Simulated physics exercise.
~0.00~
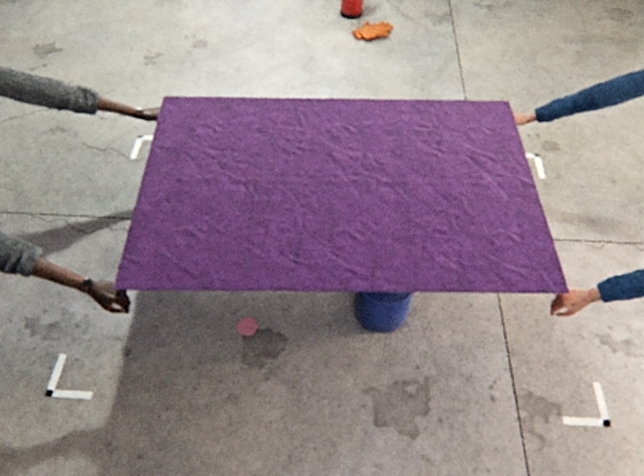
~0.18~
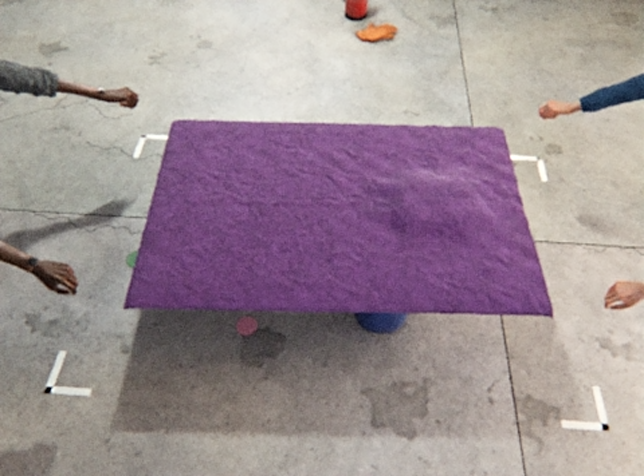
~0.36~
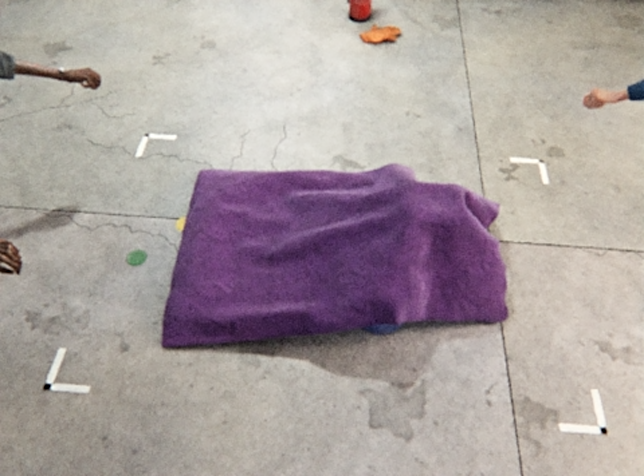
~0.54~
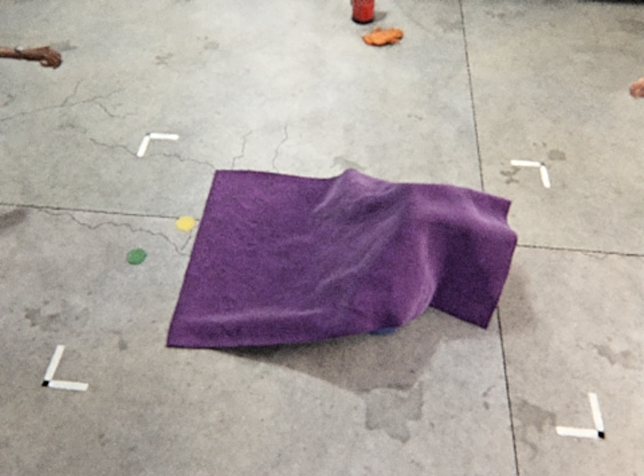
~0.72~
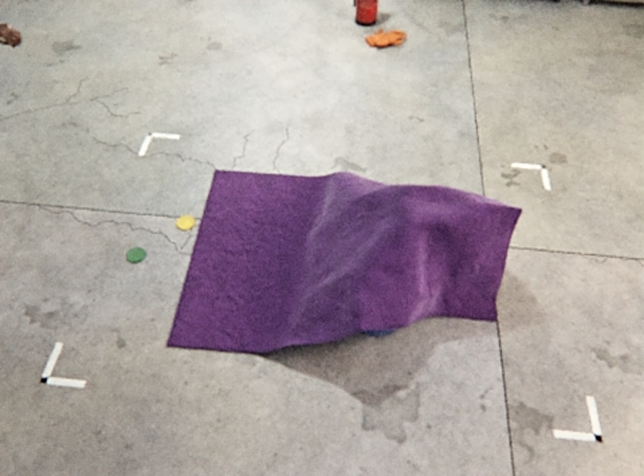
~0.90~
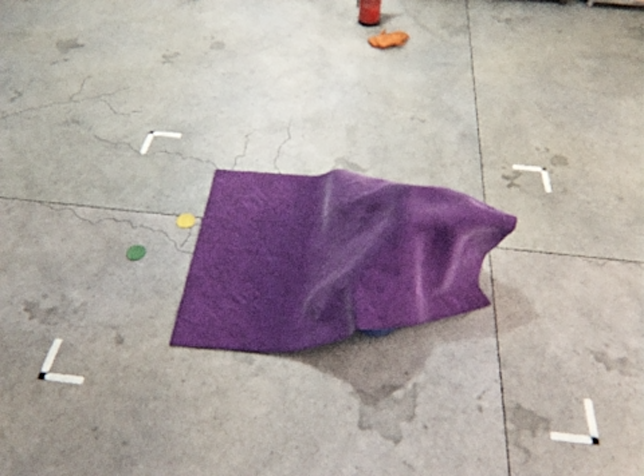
Purple cloth dropping from four hands onto a blue tub, draping over it and a pink disc, yellow and green discs left uncovered.
